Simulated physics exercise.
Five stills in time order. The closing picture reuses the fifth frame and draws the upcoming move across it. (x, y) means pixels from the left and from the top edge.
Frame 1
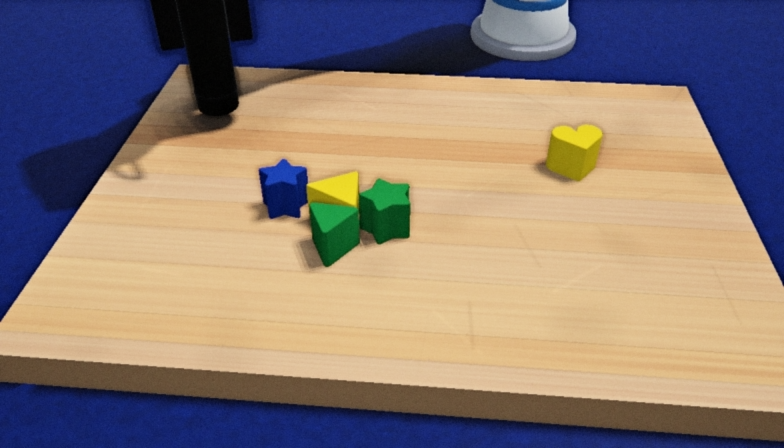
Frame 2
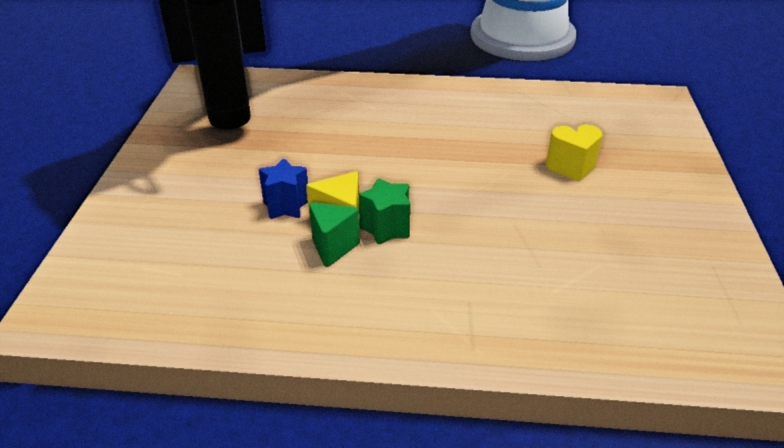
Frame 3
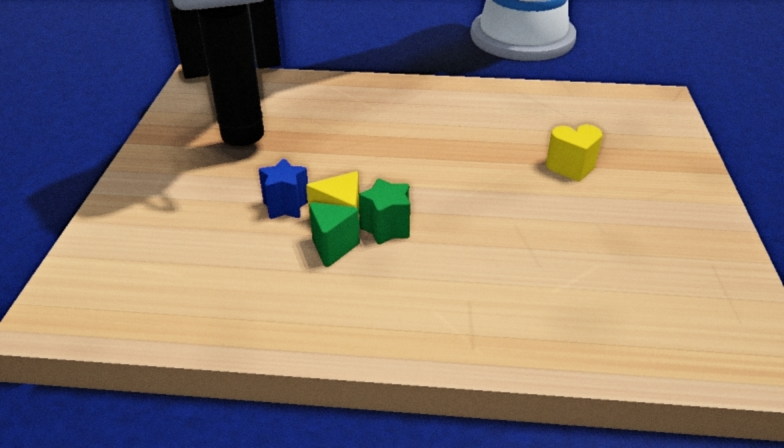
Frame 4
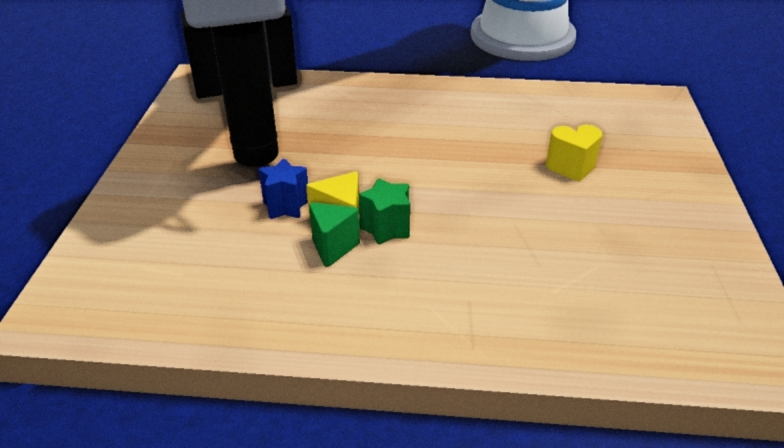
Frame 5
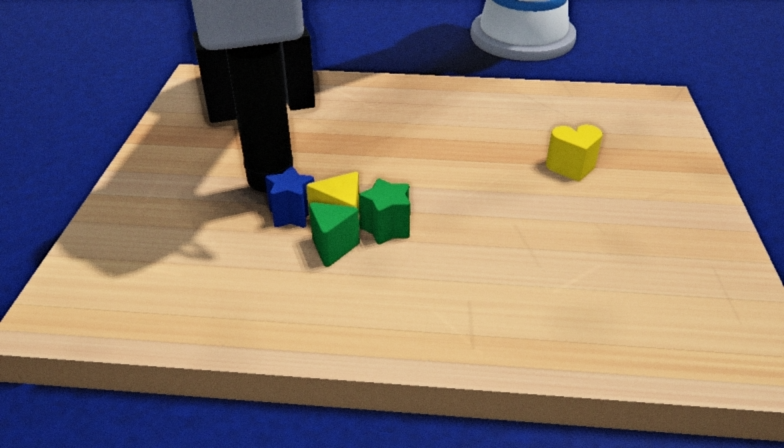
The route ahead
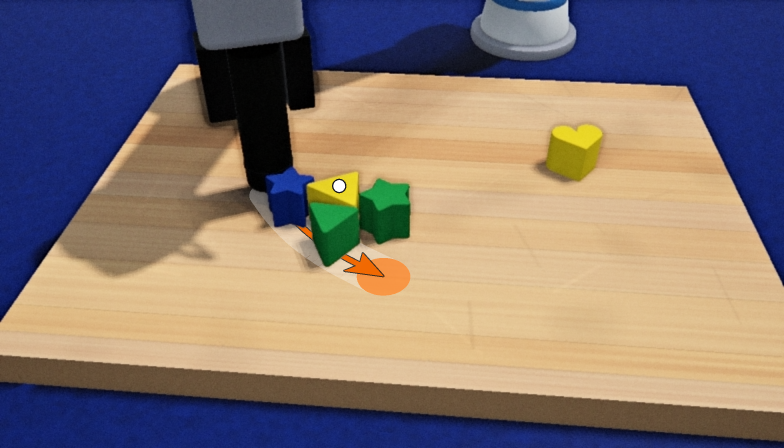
A black robotic arm moves toward the blue star block and nudges it slightly right.
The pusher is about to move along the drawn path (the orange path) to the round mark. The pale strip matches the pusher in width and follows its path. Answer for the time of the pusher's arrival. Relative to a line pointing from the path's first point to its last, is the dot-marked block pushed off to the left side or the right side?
Picture yourself facing from the start of the path to its end: The dot-marked block moves off to your left.
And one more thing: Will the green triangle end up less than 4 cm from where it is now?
No
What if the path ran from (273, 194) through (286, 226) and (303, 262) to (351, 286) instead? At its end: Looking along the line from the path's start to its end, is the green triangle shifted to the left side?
In short: Yes.
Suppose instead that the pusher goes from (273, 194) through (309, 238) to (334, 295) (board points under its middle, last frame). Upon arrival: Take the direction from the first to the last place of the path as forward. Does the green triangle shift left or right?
Shifted left.
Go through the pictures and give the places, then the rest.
The first frame shows pusher's lower end at (219, 107); blue star block at (282, 172); green triangle at (331, 214); yellow triangle at (339, 186); green star block at (387, 193).
The second frame shows pusher at (230, 120); blocks still.
The third frame shows pusher at (243, 136); blocks still.
The fourth frame shows pusher at (257, 155); blocks still.
The fifth frame shows pusher at (271, 180); blue star block at (288, 180); green triangle at (331, 214); yellow triangle at (339, 186); green star block at (387, 193).
Drawn move, from (273, 194) via (298, 223) and (335, 251), ending at (384, 276); the dot is on the yellow triangle.
The first path, step by step. One third of the way, pusher at (297, 210); blue star block at (312, 215); green triangle at (354, 232), turned 35° anticlockwise; yellow triangle at (360, 207), turned 60° anticlockwise; green star block at (400, 193), turned 15° anticlockwise.
Two thirds of the way, pusher at (334, 238); blue star block at (334, 248), turned 30° clockwise; green triangle at (380, 254), turned 75° anticlockwise; yellow triangle at (379, 217), turned 70° anticlockwise; green star block at (404, 192), turned 25° anticlockwise.
At the end, pusher at (383, 262); blue star block at (347, 266), turned 75° clockwise; green triangle at (410, 268), turned 25° anticlockwise; yellow triangle at (425, 227), turned 95° anticlockwise; green star block at (404, 192), turned 25° anticlockwise.
